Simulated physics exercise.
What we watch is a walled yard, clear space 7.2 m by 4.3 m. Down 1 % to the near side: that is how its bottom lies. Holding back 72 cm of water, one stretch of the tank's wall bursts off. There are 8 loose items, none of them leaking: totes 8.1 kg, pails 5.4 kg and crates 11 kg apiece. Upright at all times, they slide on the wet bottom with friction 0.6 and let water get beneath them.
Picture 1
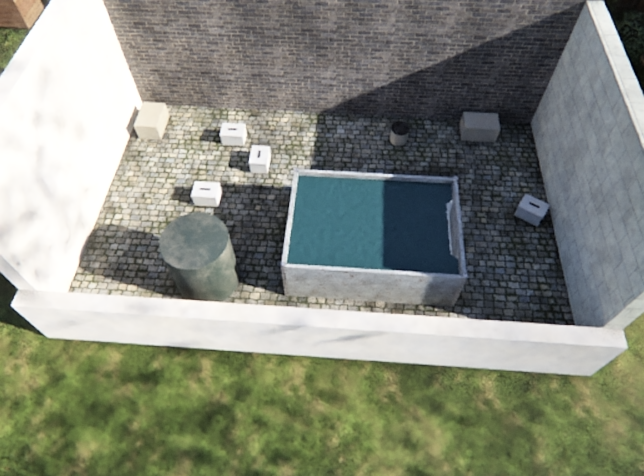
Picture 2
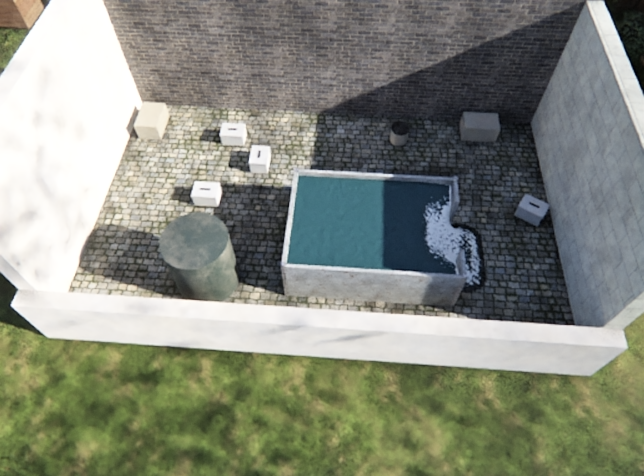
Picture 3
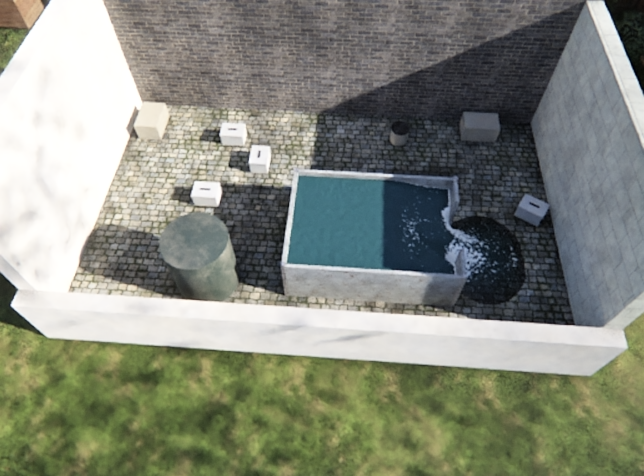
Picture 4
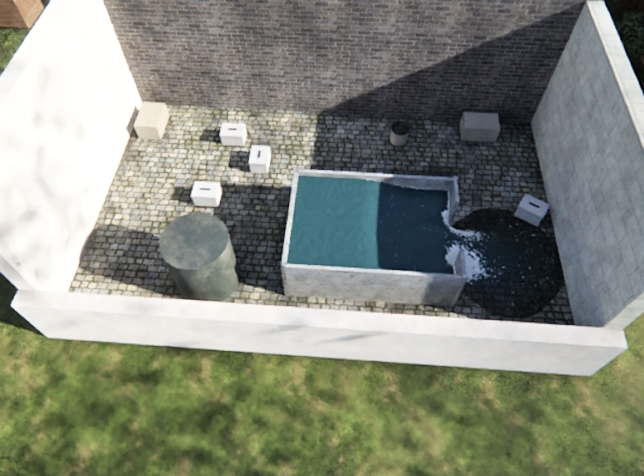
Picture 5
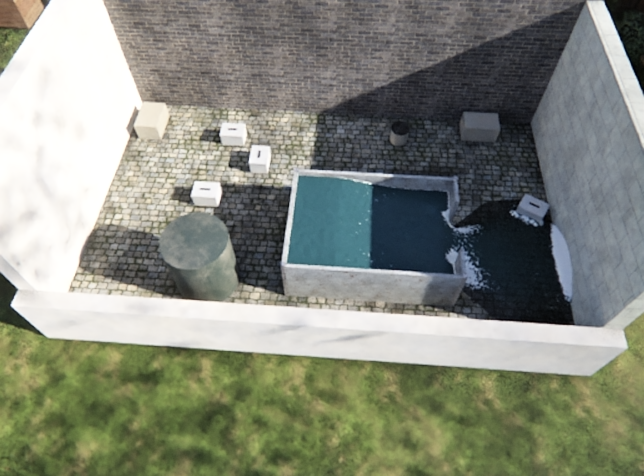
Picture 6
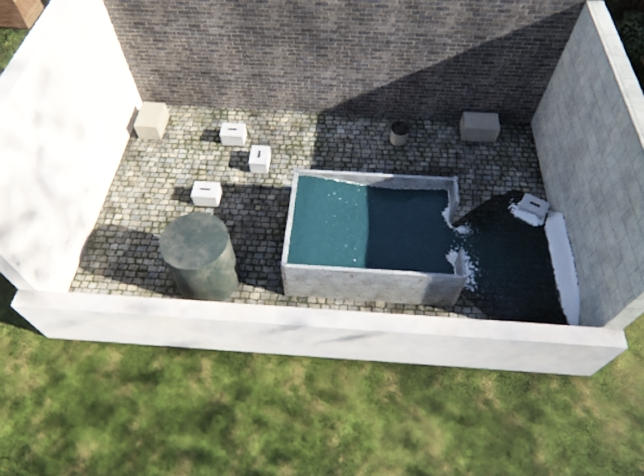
Water bursts through the right end of a pale rectangular tank, foaming white, then spreads as a dark pool across the paving to the right-hand wall and around a small white box, while the camera stays still. The cobbled yard, seen from high above, has white side walls and a brick back wall. Pale boxes, a dark pail and a grey-green cylinder at left stand unmoved.
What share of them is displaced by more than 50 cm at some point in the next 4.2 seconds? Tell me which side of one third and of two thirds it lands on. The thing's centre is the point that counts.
It lands between one third and two thirds.
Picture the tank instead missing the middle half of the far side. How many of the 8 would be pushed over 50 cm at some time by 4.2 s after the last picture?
In that case the number is 6.
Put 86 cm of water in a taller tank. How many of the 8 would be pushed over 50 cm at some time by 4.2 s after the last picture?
Then 6 of them.
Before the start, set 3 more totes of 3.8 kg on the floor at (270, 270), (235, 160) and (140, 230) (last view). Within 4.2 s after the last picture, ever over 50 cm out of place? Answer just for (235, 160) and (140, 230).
Outcome: Stays within first, stays within second.
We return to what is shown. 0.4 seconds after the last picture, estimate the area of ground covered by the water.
Some 8.0 m2.
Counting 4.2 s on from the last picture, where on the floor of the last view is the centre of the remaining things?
(246, 159).
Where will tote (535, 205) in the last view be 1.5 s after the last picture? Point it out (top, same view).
Roughly at (502, 111).
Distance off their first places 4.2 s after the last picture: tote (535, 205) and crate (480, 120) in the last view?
In that order: 500 cm, 400 cm.
Then, 0.4 s after the last picture 1 of 8 are over 50 cm from their spots; 0 afloat.
Then, 1.5 s after the last picture 1 of 8 are over 50 cm from their spots; 1 afloat.
Then, 2.8 s after the last picture 3 of 8 are over 50 cm from their spots; 1 afloat.
Then, 4.2 s after the last picture 3 of 8 are over 50 cm from their spots, and 3 have been at some point; 2 afloat.
